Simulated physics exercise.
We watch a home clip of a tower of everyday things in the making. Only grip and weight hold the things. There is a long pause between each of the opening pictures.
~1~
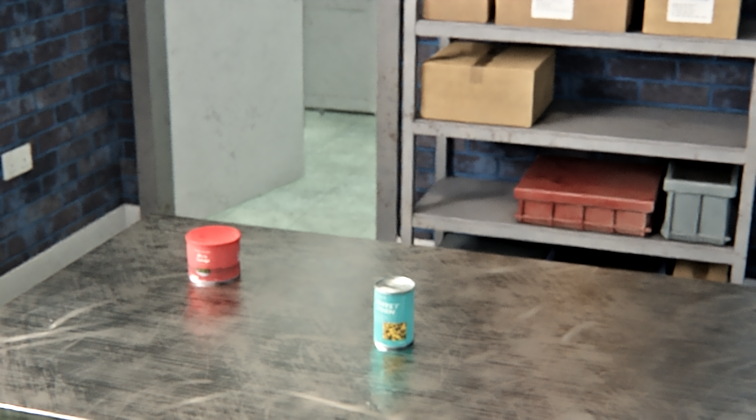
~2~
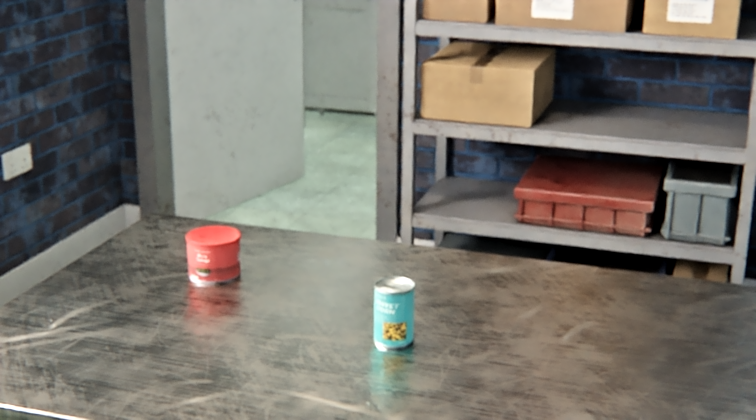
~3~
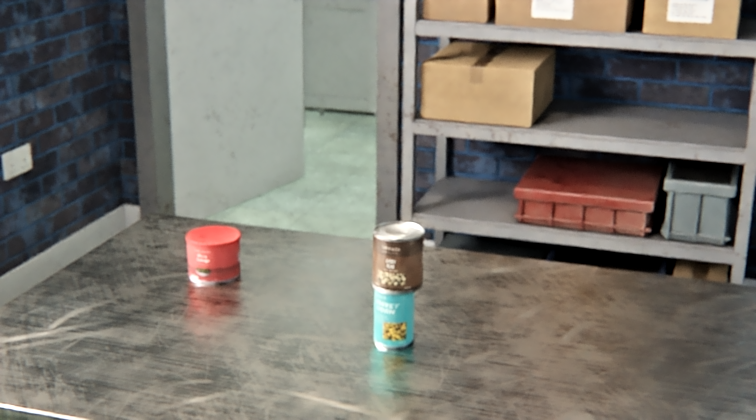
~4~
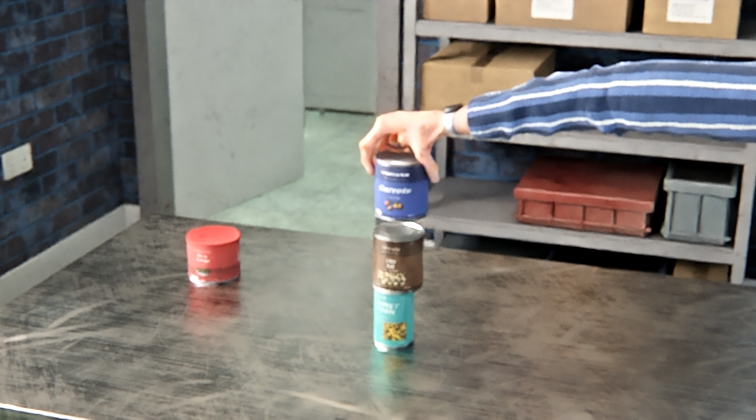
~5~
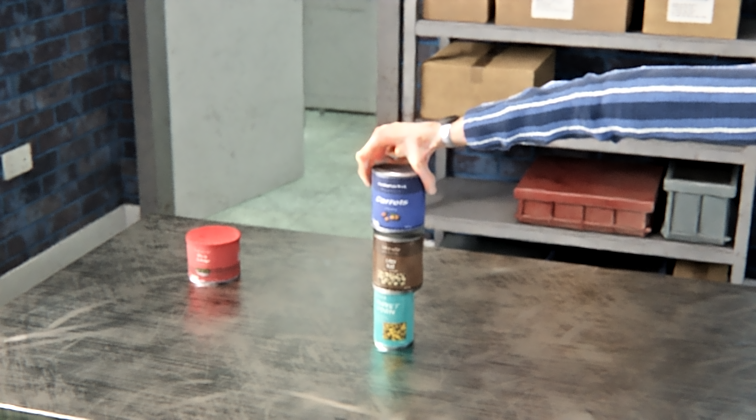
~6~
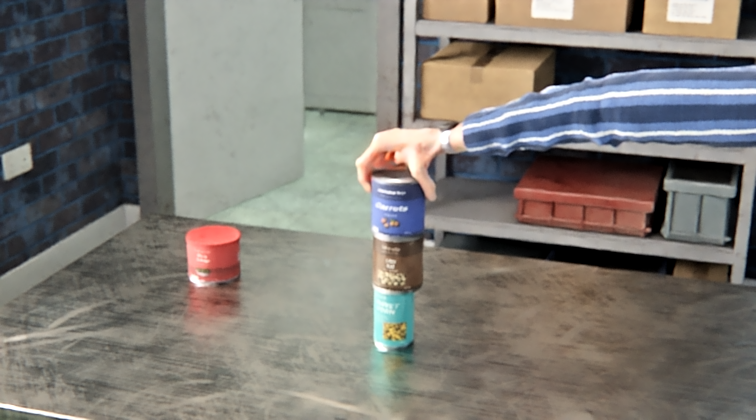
To begin with, a turquoise tin stands on a dark table with a red tub to its left, and nothing moves. Then a brown pot is on top of the tin, and a hand in a striped sleeve lowers a blue tin a short way onto the pot.
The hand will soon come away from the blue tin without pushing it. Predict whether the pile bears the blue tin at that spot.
None of it tumbles.
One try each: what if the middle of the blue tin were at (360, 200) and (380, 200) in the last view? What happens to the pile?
It caves in the first time and survives the second time.
Then, 0.20 s past the last view, nothing moves.
Then, 0.40 s past the last view, blue tin resting near (398, 203).
Finally, all 4 still in place. Final places as the last picture's camera would see them, blue tin near (398, 203). The pile keeps its balance.
